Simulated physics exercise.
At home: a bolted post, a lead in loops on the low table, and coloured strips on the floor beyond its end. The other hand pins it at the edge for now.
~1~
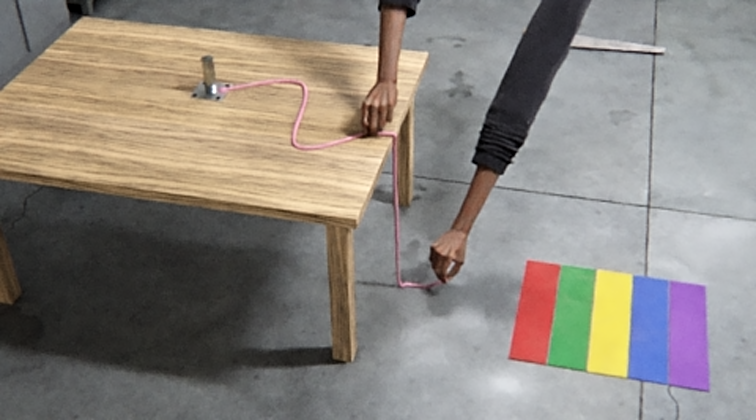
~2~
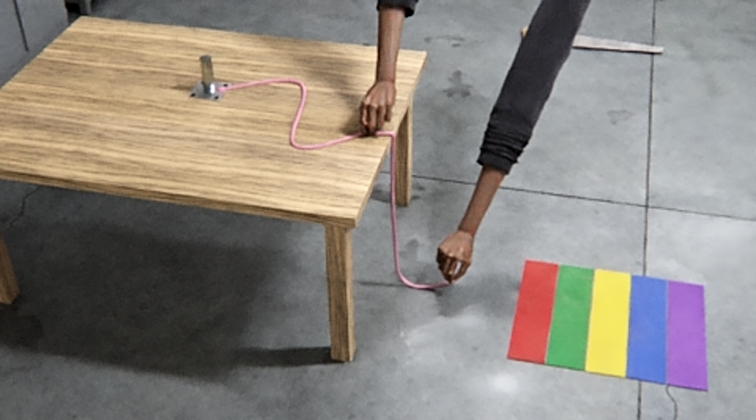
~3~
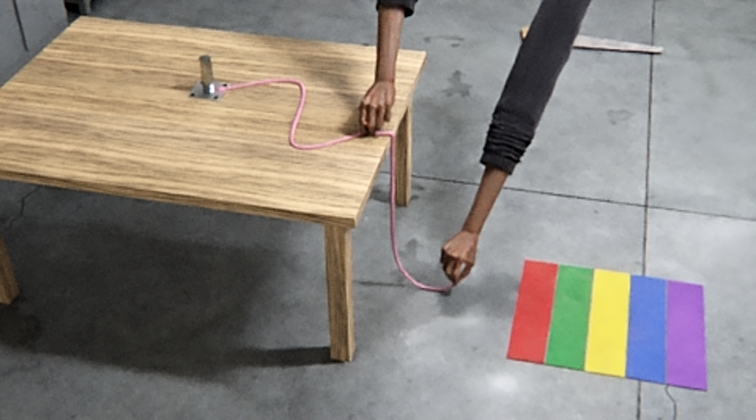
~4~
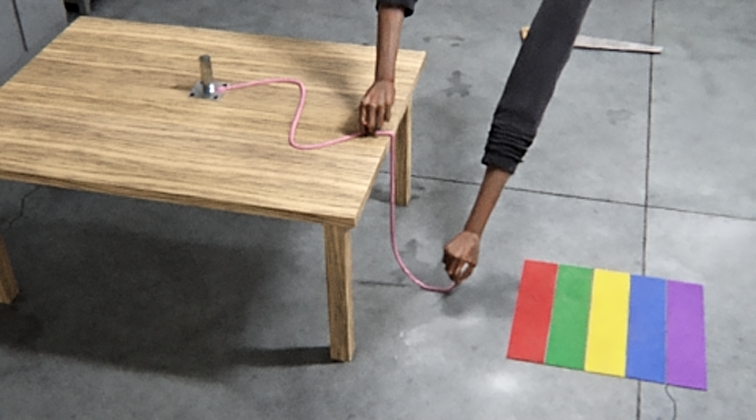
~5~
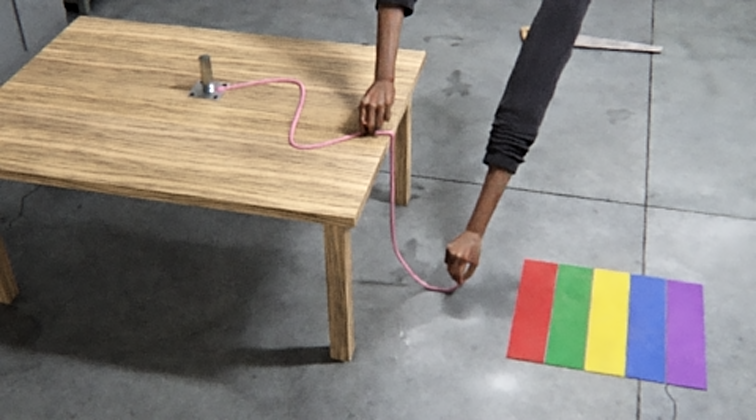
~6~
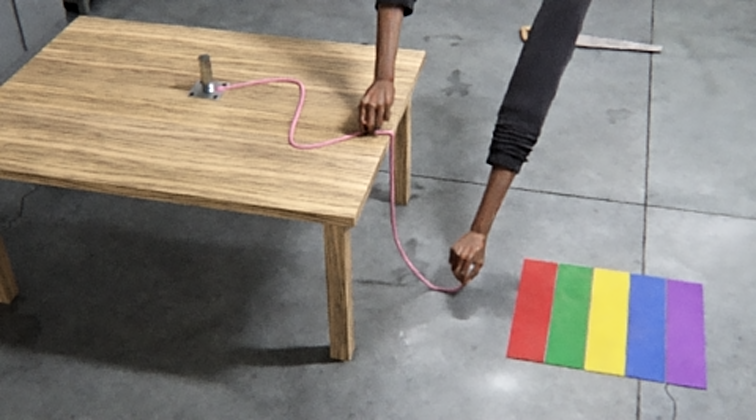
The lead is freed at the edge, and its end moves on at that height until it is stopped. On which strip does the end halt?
It gets as far as the purple strip.
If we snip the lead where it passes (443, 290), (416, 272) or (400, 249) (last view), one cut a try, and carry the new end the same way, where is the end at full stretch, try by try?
The places are (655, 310), (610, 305) and (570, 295).
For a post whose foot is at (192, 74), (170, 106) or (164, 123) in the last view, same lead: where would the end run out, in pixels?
About (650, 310), (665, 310) and (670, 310).
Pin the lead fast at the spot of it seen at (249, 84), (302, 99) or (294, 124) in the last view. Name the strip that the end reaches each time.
Taking them in turn: Purple; blue; yellow.
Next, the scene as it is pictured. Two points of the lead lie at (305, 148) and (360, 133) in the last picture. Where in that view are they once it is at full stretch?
The first at (419, 139), the second at (470, 168).
Early on, end near (622, 305); over yellow.
Midway, end near (666, 311); over blue.
At the end of the slack, end near (691, 315); over purple. The purple one.
